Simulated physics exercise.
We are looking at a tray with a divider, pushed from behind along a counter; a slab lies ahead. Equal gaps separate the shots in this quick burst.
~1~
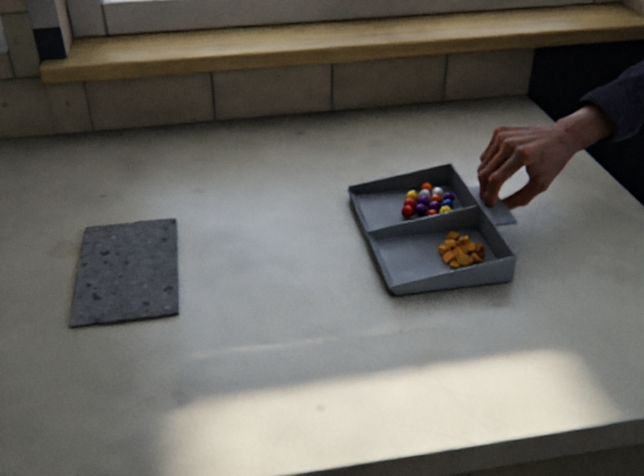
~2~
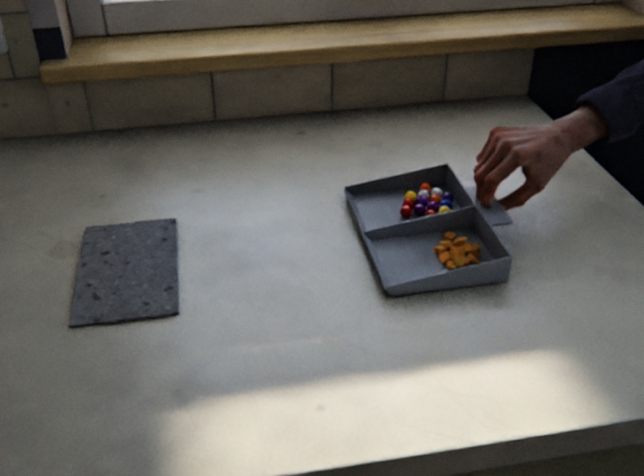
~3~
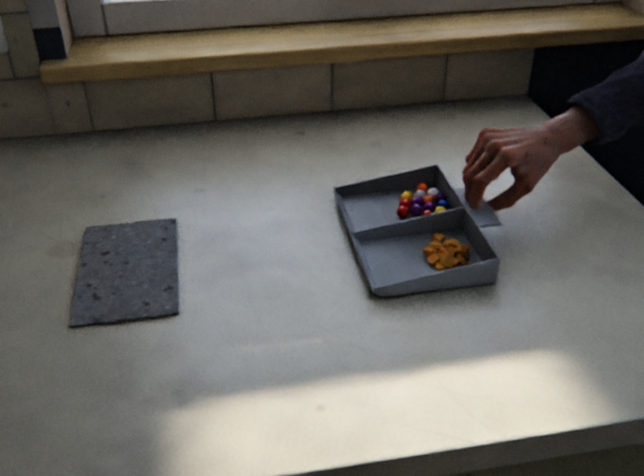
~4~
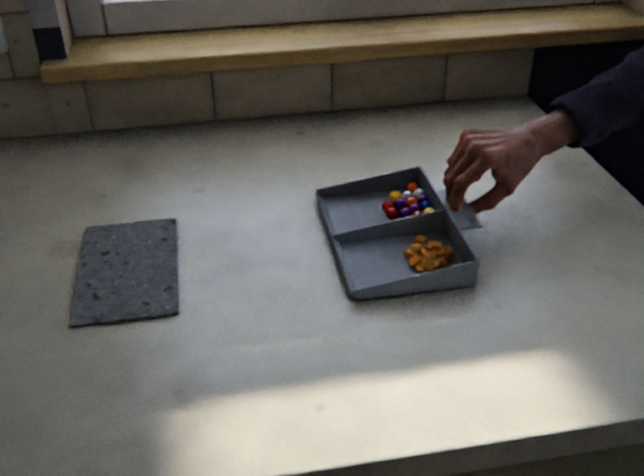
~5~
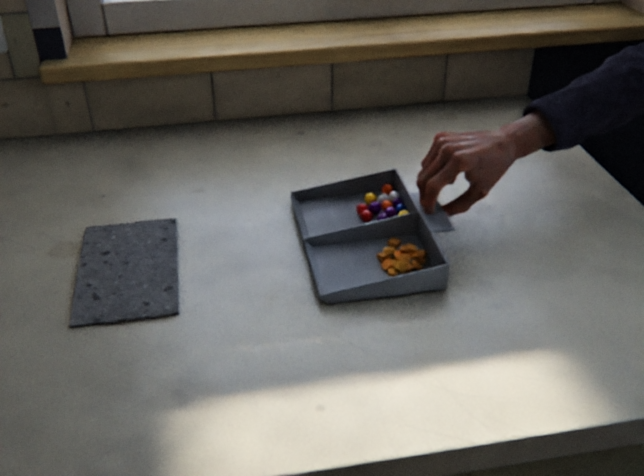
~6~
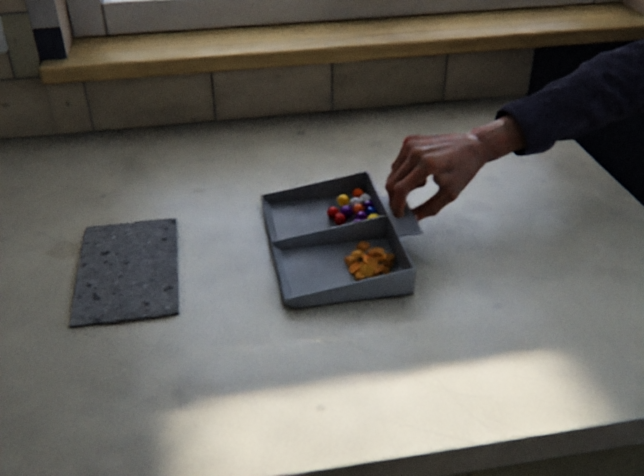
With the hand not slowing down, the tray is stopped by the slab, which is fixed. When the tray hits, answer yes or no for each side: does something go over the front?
Front lot: No, it stays. Back lot: Yes, some goes over.
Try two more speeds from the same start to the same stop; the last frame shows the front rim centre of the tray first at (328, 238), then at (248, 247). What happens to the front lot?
Is contained, then is contained.
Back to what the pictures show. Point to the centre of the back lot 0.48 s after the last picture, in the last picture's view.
(185, 229) or so.
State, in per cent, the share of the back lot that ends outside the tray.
Something like 40 per cent, roughly.
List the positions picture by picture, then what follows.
Front rim near (366, 234), at rest; slab near (126, 291); front lot near (462, 252), a few small crackers; back lot near (423, 202), a few glass marbles, in the first frame.
Front rim near (363, 234), hardly any of the way covered; back lot near (422, 202), in the second frame.
Front rim near (351, 236), a little of the way covered; front lot near (448, 253), in the third frame.
Front rim near (331, 238), near a quarter of the way covered; back lot near (412, 203), in the fourth frame.
Front rim near (304, 241), near a third of the way covered; front lot near (405, 259), in the fifth frame.
Front rim near (272, 244), near half of the way covered; slab near (126, 291); front lot near (373, 263); back lot near (358, 210), in the sixth frame.
Then, 0.08 s on from there, tray still sliding, front rim near (228, 249); front lot all inside; back lot all inside.
Then, 0.27 s on from there, tray stopped at the slab; front lot all inside, moved towards the front rim; back lot all inside, moved towards the front rim.
Then, 0.48 s on from there, tray stopped at the slab; front lot all inside, moved towards the front rim; back lot near half out of the tray.
In the end, tray stopped at the slab; front lot all inside, moved towards the front rim; back lot near half out of the tray.
